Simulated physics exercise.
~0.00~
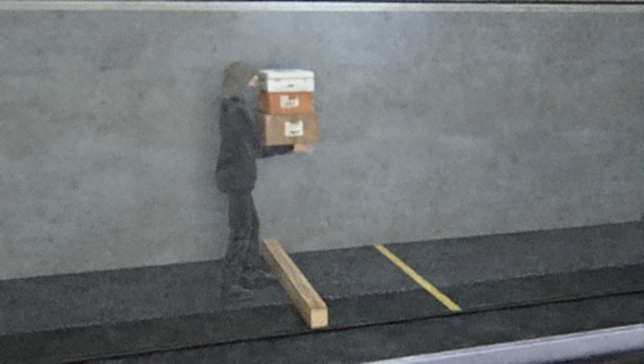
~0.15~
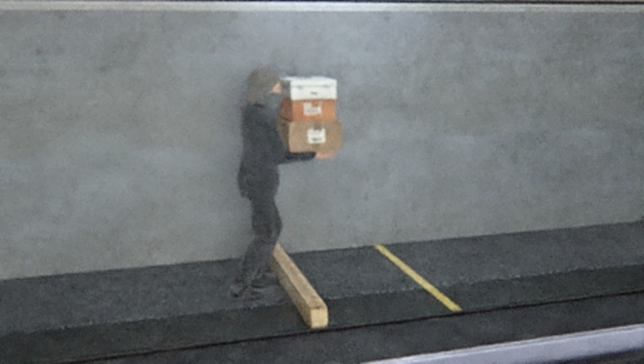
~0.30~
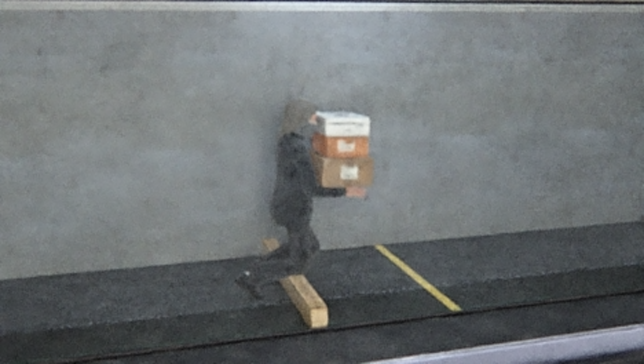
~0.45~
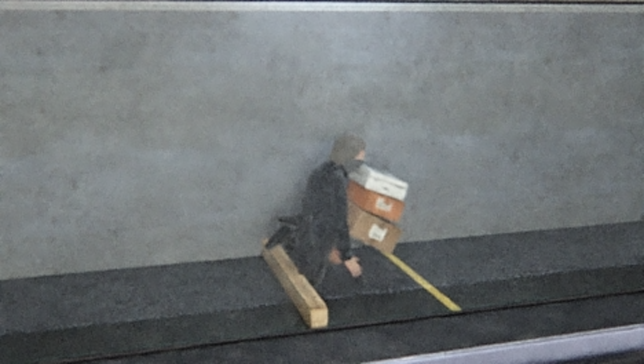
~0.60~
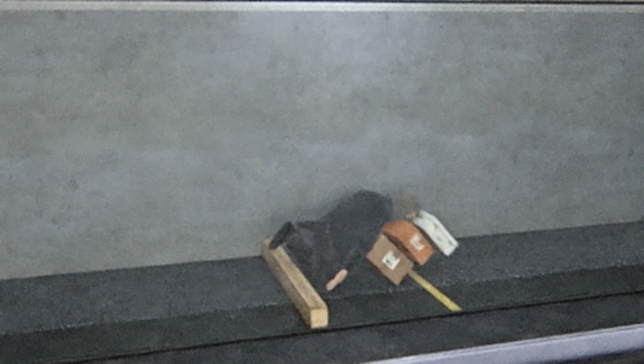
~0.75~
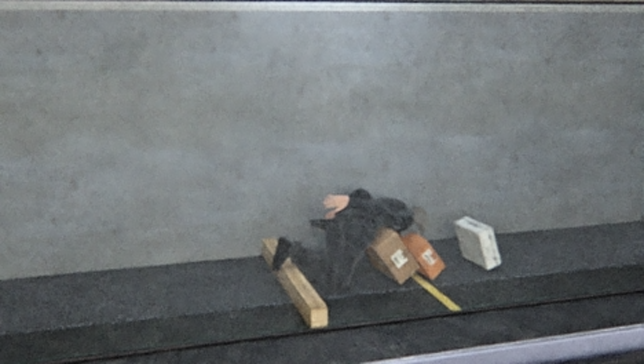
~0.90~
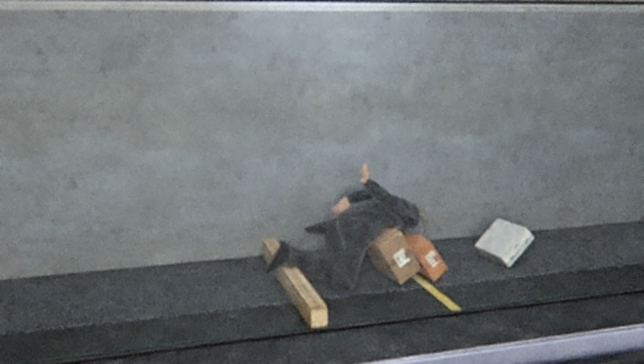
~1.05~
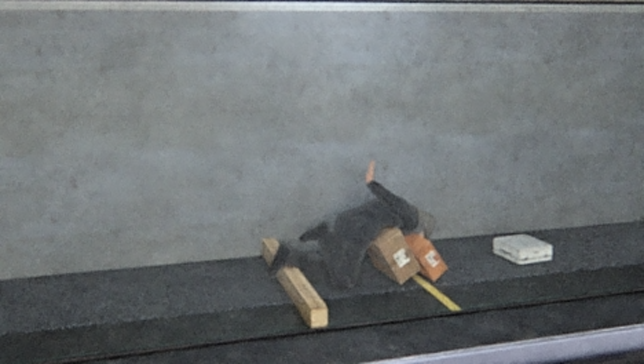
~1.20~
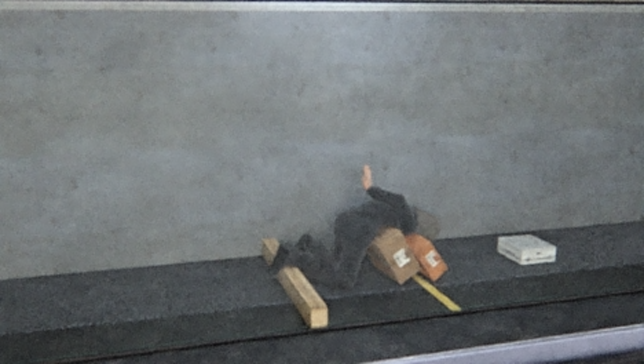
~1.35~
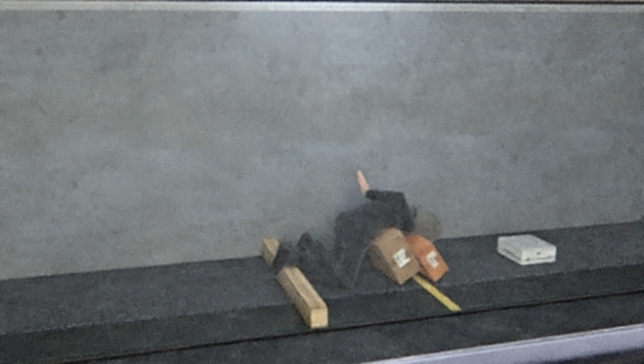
A person carrying three boxes trips over a low rail and falls, one box sliding past the yellow line.
